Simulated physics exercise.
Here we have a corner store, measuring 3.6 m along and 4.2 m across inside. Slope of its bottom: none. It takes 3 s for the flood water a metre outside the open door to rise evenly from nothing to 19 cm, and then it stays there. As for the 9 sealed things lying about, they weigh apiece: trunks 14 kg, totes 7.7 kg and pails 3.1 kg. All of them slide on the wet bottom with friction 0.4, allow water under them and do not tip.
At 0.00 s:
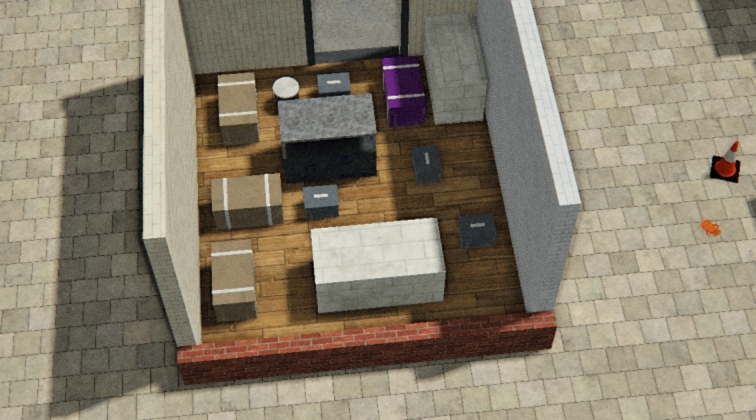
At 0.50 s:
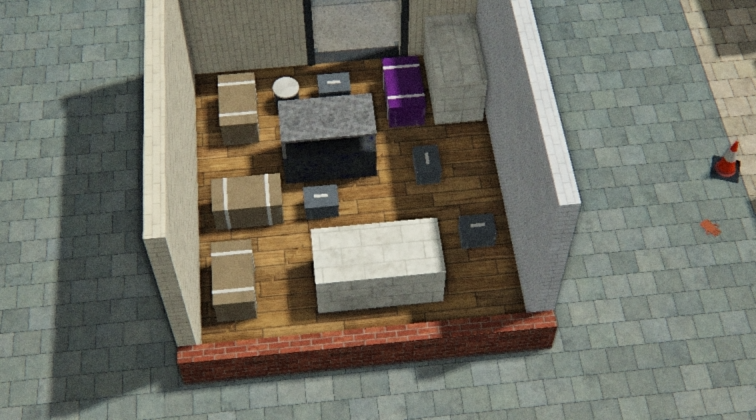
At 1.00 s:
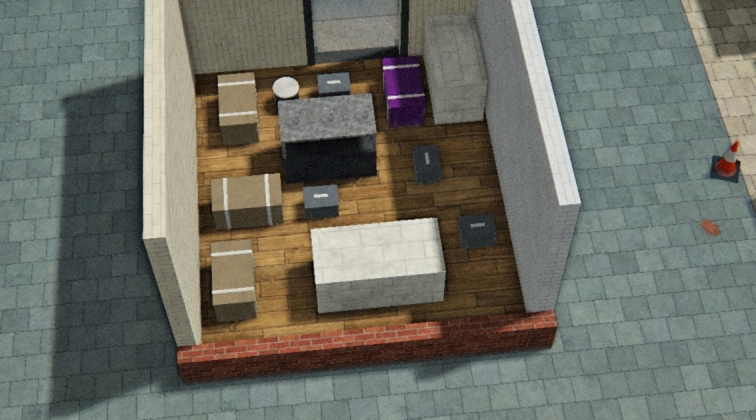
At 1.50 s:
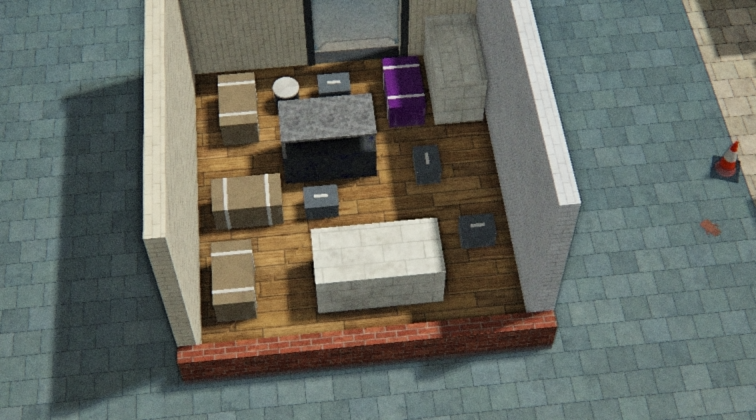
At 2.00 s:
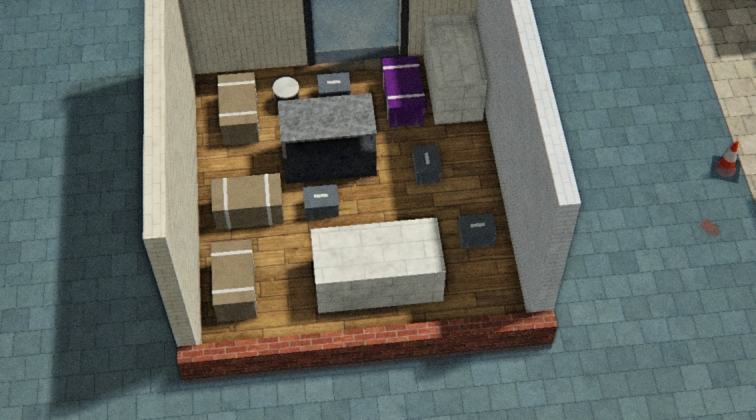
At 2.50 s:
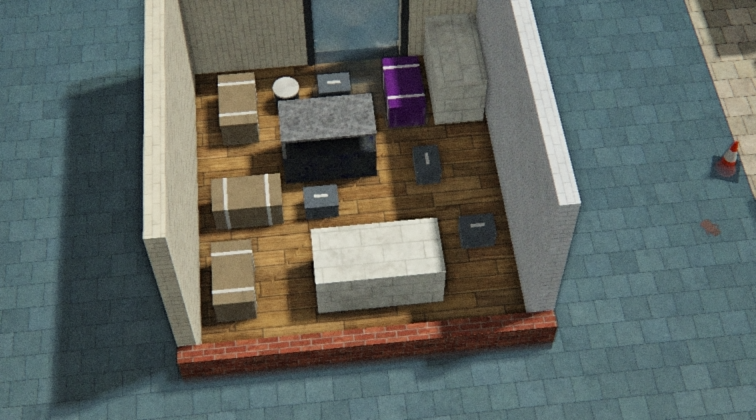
Bluish water spreads over the paving around a small store while the objects inside stay still.
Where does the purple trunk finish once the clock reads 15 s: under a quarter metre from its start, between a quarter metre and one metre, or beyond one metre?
It finishes past the one-metre mark.
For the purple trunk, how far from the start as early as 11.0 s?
Some 300 cm from the start.
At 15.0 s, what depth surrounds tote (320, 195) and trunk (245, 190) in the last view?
First roughly 10 cm, second roughly 13 cm.
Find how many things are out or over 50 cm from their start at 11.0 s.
By that point, 7.
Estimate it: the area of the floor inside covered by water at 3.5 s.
I'd estimate close to 3.0 m2.
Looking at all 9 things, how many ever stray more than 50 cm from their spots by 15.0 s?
8.
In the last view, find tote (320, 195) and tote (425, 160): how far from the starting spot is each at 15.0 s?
Respectively 100 and 200 centimetres.
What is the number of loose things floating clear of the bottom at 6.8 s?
The number is 5.
After 3.5 s the purple trunk is near (415, 87), 0.2 m from its start, aground; 0 afloat.
After 6.8 s the purple trunk is near (447, 191), 1.7 m from its start, afloat; 5 afloat.
After 11.0 s the purple trunk is near (484, 265), 2.8 m from its start, afloat; 7 afloat.
After 15.0 s the purple trunk is near (484, 263), 2.8 m from its start, afloat; 9 afloat.
